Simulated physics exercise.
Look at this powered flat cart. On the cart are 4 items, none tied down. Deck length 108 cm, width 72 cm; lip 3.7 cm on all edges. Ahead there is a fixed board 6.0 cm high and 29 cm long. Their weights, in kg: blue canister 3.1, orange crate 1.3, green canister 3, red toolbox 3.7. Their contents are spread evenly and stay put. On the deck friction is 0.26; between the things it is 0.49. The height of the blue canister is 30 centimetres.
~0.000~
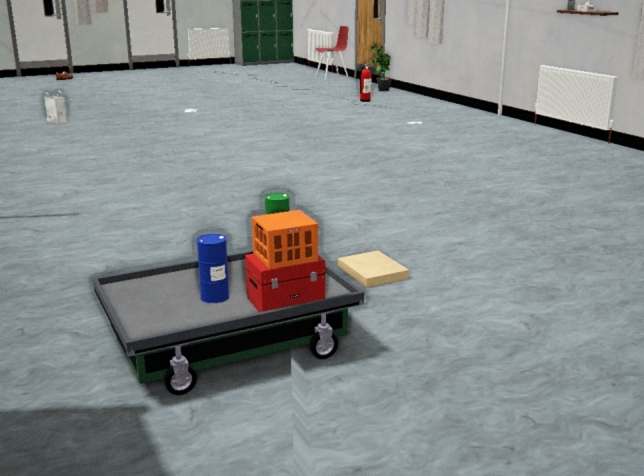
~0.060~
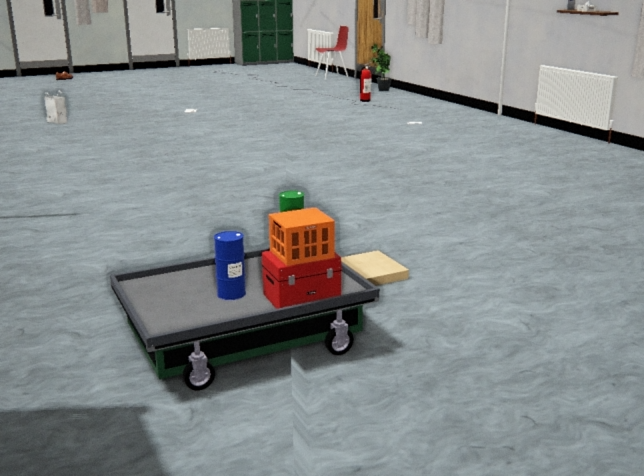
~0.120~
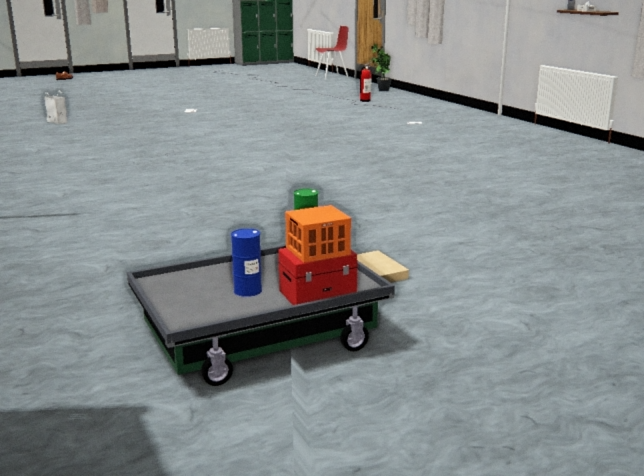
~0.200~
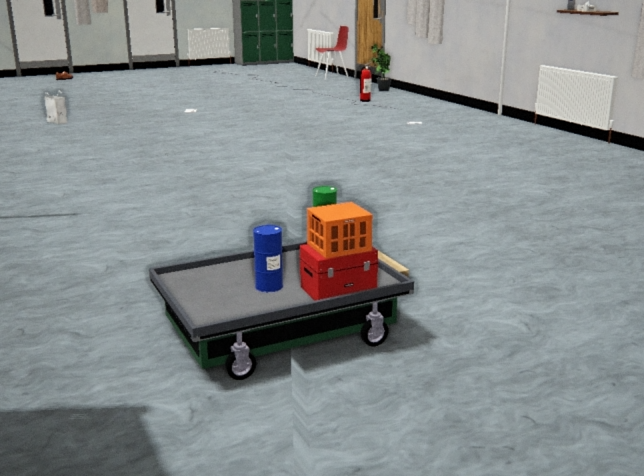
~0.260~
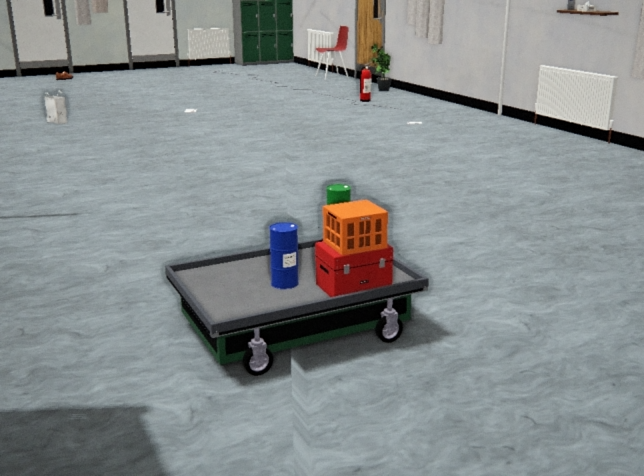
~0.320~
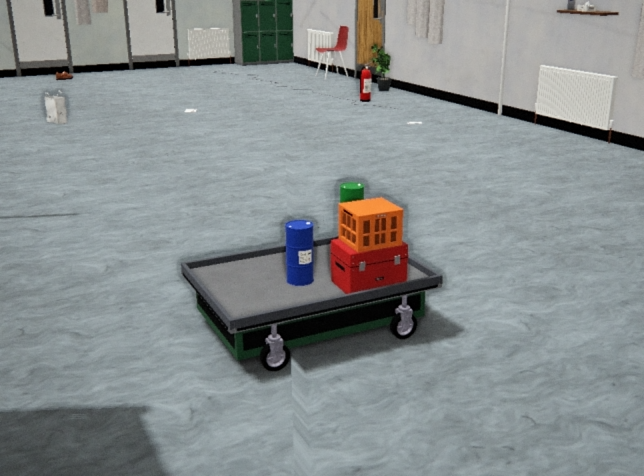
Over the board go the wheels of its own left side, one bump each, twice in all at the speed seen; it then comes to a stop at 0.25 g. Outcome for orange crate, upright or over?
It is going to hold its posture.
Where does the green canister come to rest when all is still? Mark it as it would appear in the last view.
End point: Approx. (604, 206).
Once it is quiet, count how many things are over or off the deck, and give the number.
My answer is 2.
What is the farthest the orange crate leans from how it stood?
6° at most.
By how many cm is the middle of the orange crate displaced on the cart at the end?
Displacement: Approx. 6 cm.
By 0.72 s, 101 cm covered; orange crate 7 cm from its spot near (463, 212); green canister tilted 31°; blue canister tilted 9°.
By 1.22 s, 171 cm covered; orange crate 7 cm from its spot near (569, 194); green canister on its side; blue canister tilted 29°.
When it is over (2.3 s), lying over on the cart, blue canister and green canister; the other 2 within 10 cm of the start.
